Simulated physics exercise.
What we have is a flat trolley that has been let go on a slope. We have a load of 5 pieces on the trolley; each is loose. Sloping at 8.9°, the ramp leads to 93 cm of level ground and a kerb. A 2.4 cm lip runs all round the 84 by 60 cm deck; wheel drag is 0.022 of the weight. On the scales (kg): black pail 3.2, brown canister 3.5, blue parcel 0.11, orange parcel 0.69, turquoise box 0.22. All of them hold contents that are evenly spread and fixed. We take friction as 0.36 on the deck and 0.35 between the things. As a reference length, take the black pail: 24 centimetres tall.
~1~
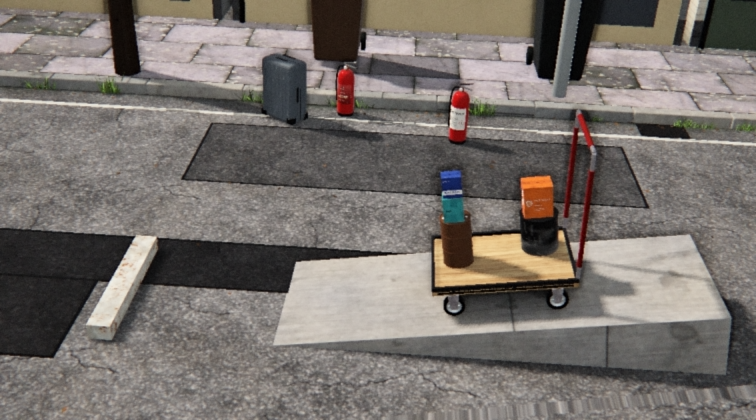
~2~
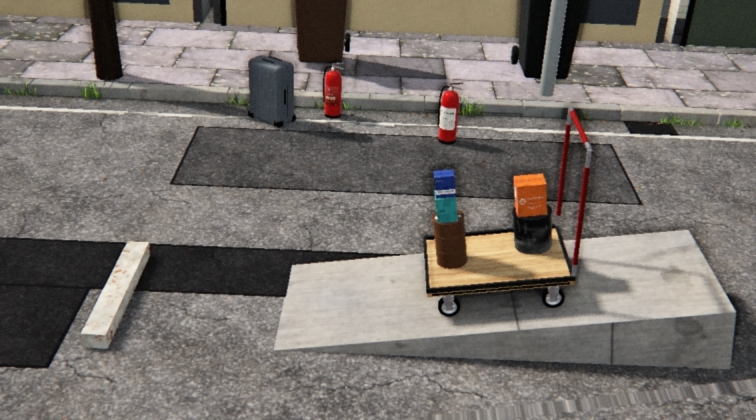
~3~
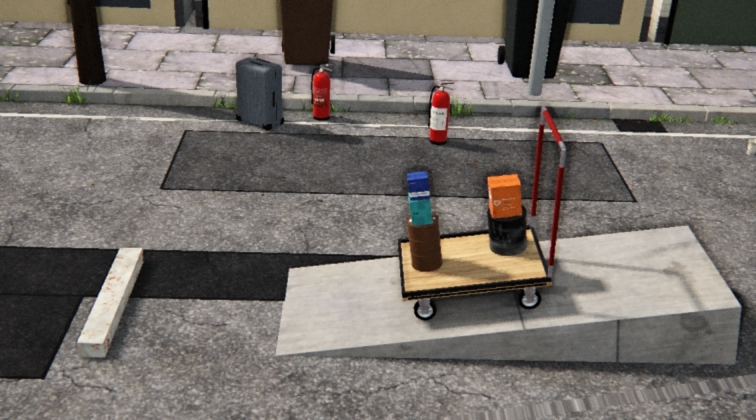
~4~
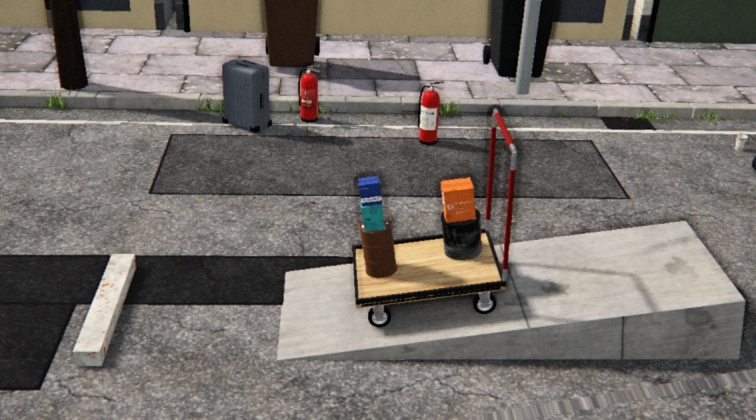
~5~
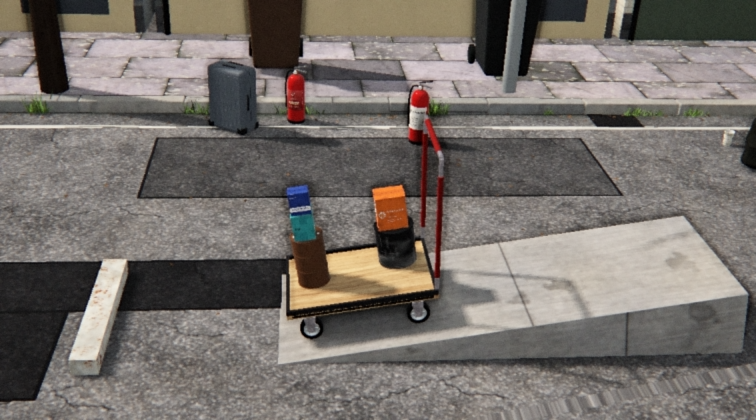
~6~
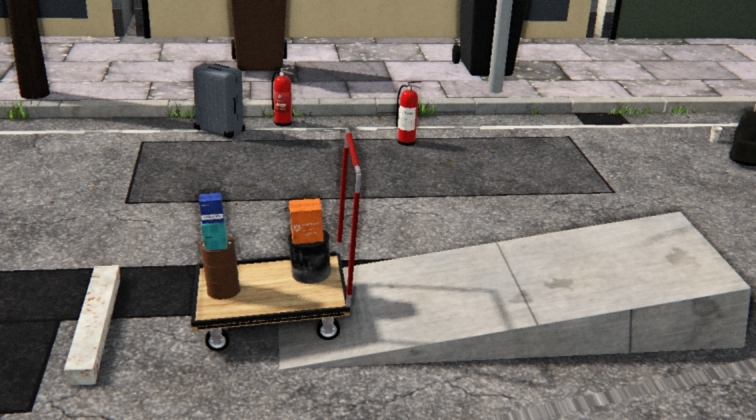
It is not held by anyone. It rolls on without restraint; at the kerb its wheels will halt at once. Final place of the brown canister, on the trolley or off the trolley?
Off the trolley.
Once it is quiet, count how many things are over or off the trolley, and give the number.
The count is 4.
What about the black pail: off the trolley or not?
When everything stops, the black pail is still in bounds.
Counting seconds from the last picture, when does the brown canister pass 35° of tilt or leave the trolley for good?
About 0.5 seconds.
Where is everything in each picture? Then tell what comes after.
In the first frame, 187 cm to the kerb; brown canister (457, 239); black pail (539, 230).
In the second frame, 183 cm to the kerb; orange parcel (531, 196); turquoise box (446, 205).
In the third frame, 167 cm to the kerb; black pail (508, 229); blue parcel (419, 186).
In the fourth frame, 140 cm to the kerb; orange parcel (458, 200); turquoise box (373, 213).
In the fifth frame, 102 cm to the kerb; black pail (396, 242); blue parcel (299, 201).
In the sixth frame, 52 cm to the kerb; brown canister (221, 267); orange parcel (307, 221).
Then, 0.50 s after the last picture, trolley at the kerb; blue parcel and turquoise box now off the trolley; brown canister tipped 38° from how it sat near (91, 268); orange parcel slid 28 cm.
Then, 0.90 s after the last picture, trolley at the kerb; brown canister now off the trolley; orange parcel tipped 56° from how it sat; black pail slid 37 cm.
By the end, off the trolley, brown canister, blue parcel, orange parcel and turquoise box; not toppled but over 10 cm from the start, black pail.
